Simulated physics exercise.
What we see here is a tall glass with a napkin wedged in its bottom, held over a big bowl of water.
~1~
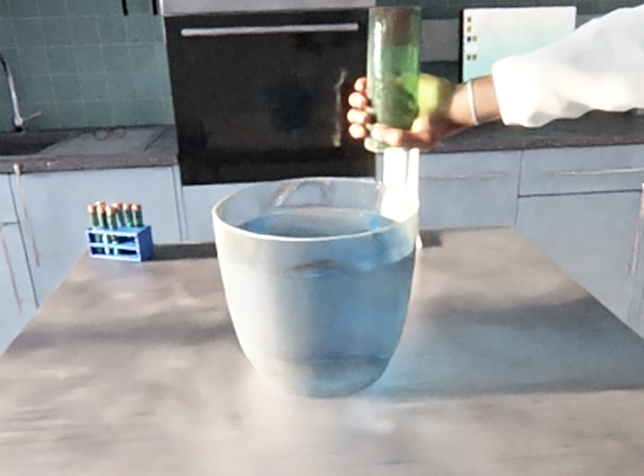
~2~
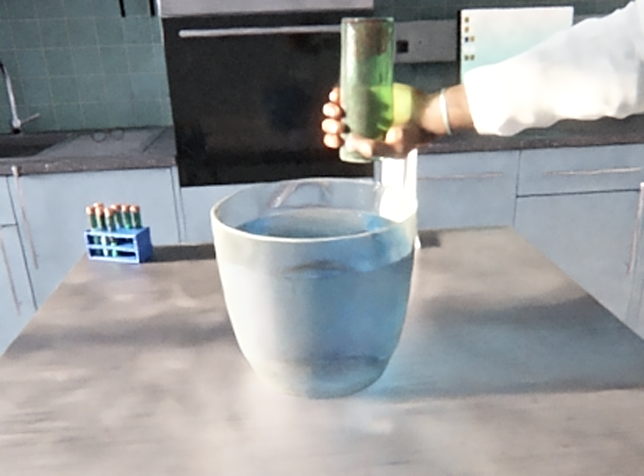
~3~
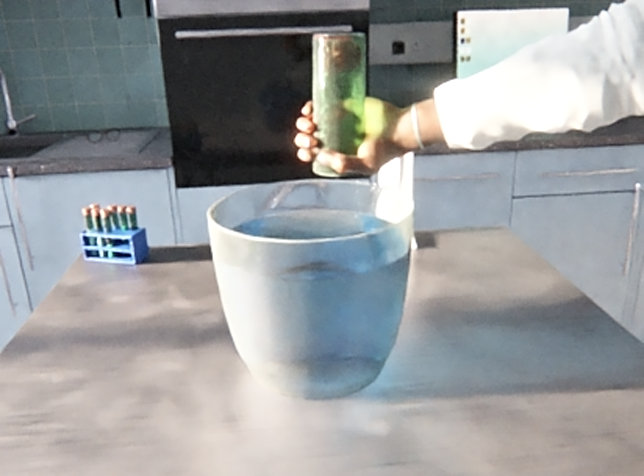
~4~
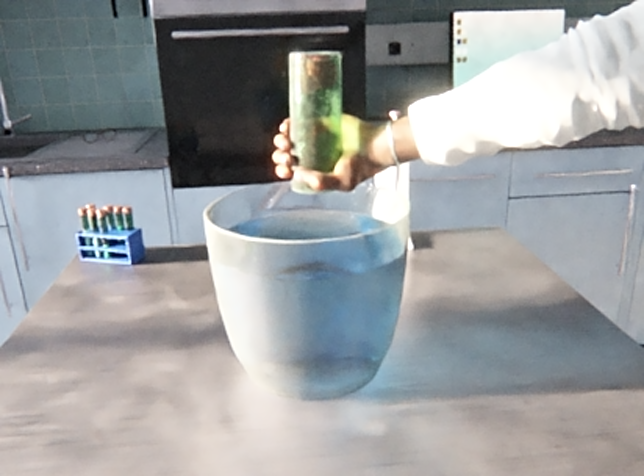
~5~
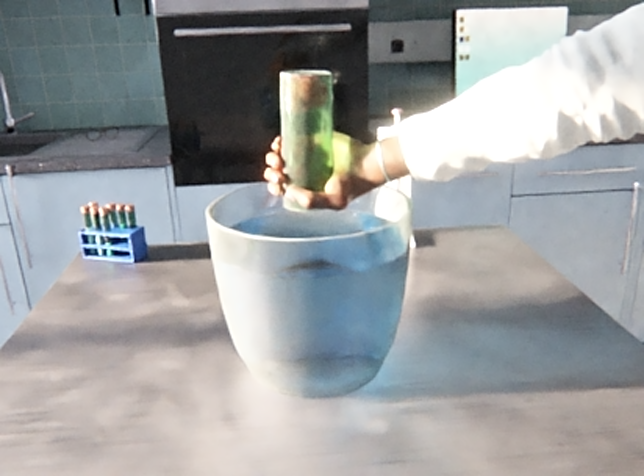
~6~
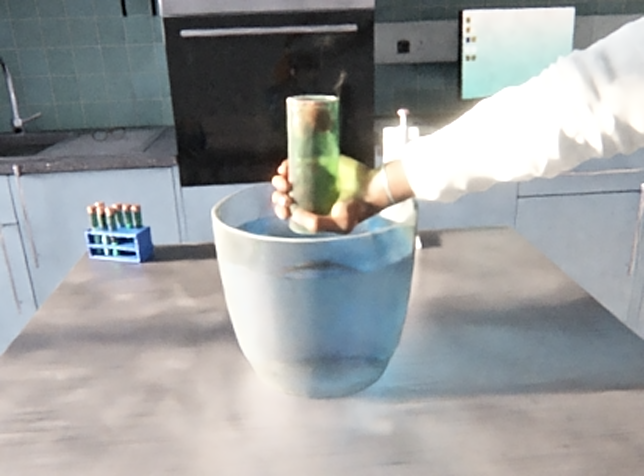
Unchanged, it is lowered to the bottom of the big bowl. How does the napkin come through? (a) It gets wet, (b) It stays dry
It stays dry (b).
Shortly, the tall glass enters the water.
Then, air is trapped inside and holds the level down.
At the finish, the tall glass is under, still full of air, and the napkin is dry.
